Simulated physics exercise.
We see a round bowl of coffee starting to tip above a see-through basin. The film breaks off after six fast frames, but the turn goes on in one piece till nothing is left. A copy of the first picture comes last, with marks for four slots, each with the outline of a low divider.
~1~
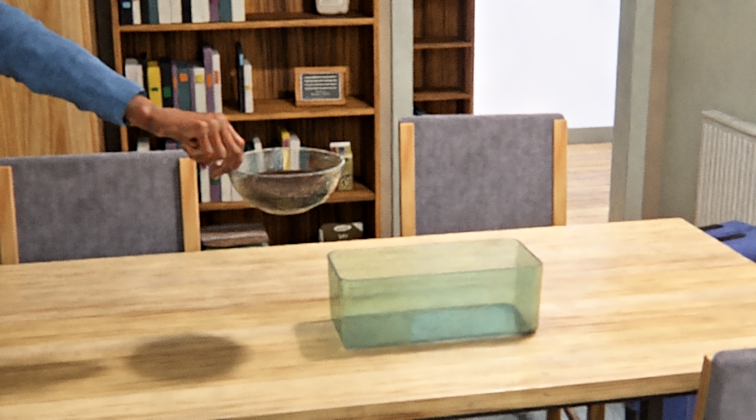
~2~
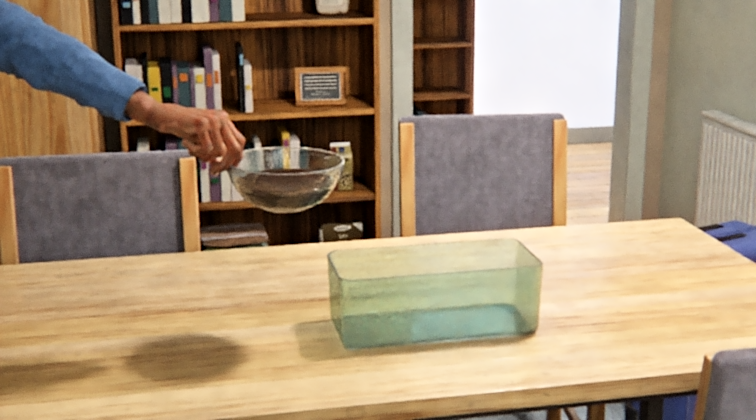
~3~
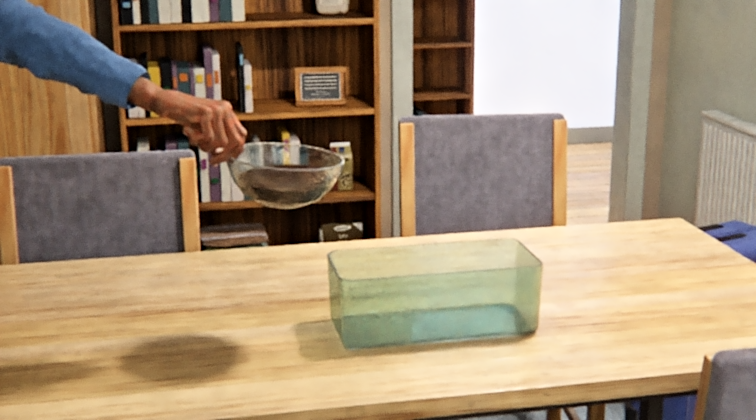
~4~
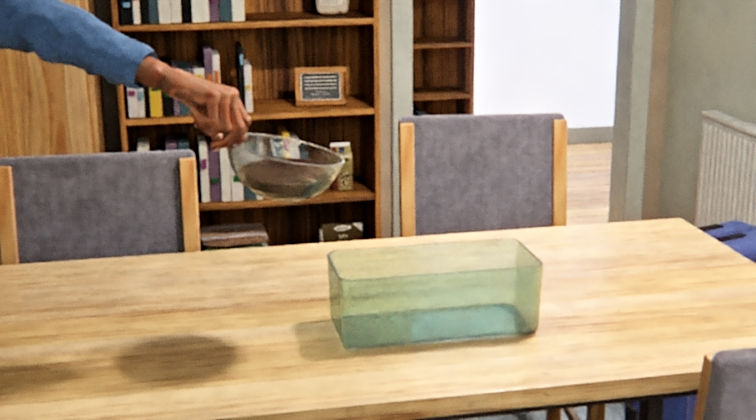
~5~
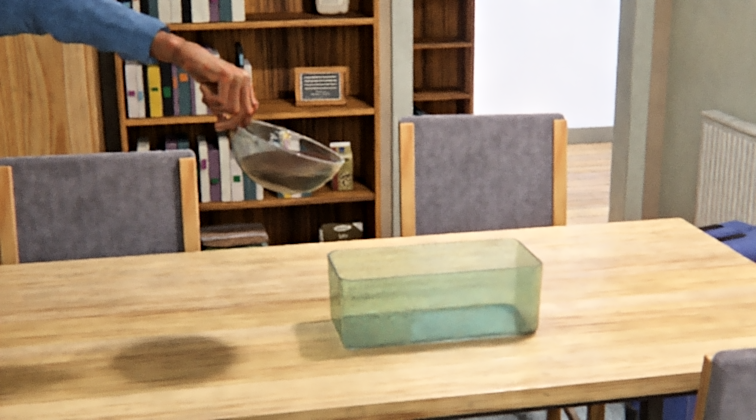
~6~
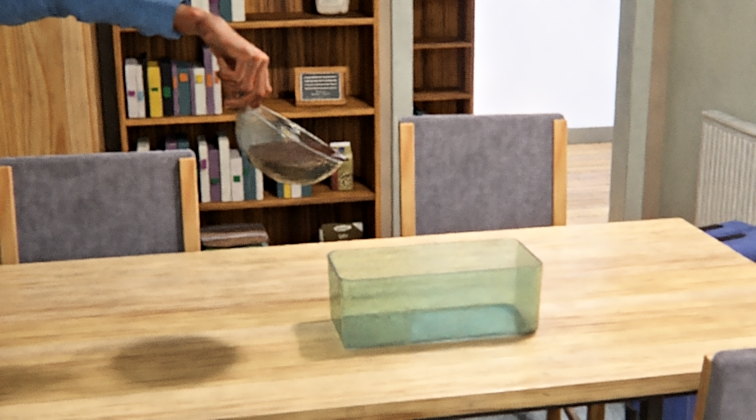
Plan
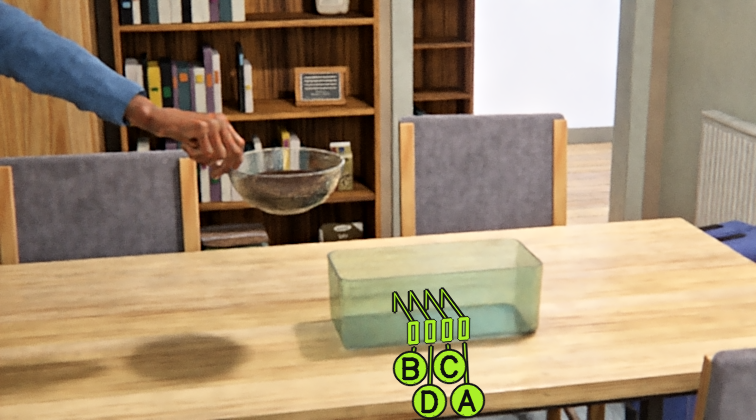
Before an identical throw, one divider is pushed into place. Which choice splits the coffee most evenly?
D is best.
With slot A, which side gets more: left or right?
The left side.
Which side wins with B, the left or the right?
The right side.
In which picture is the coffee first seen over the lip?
In picture 6.
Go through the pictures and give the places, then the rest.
The first picture shows upright, lip at (341, 158); basin from (342, 348) to (538, 331); nothing has left yet.
The second picture shows upright, lip at (341, 158); nothing has left yet.
The third picture shows tipped about 6°, lip at (341, 158); nothing has left yet.
The fourth picture shows tipped about 13°, lip at (341, 158); nothing has left yet.
The fifth picture shows tipped about 22°, lip at (341, 158); nothing has left yet.
The sixth picture shows tipped about 33°, lip at (341, 158); coffee is over the lip, down to (341, 158).
On the marked copy, A at (464, 343); B at (414, 348); C at (447, 345); D at (431, 346).
With A, about 84 % ends left of the wall and 14 % right of it.
With B, about 16 % ends left of the wall and 82 % right of it.
With C, about 87 % ends left of the wall and 10 % right of it; 3 % is lost outside.
With D, about 51 % ends left of the wall and 47 % right of it.
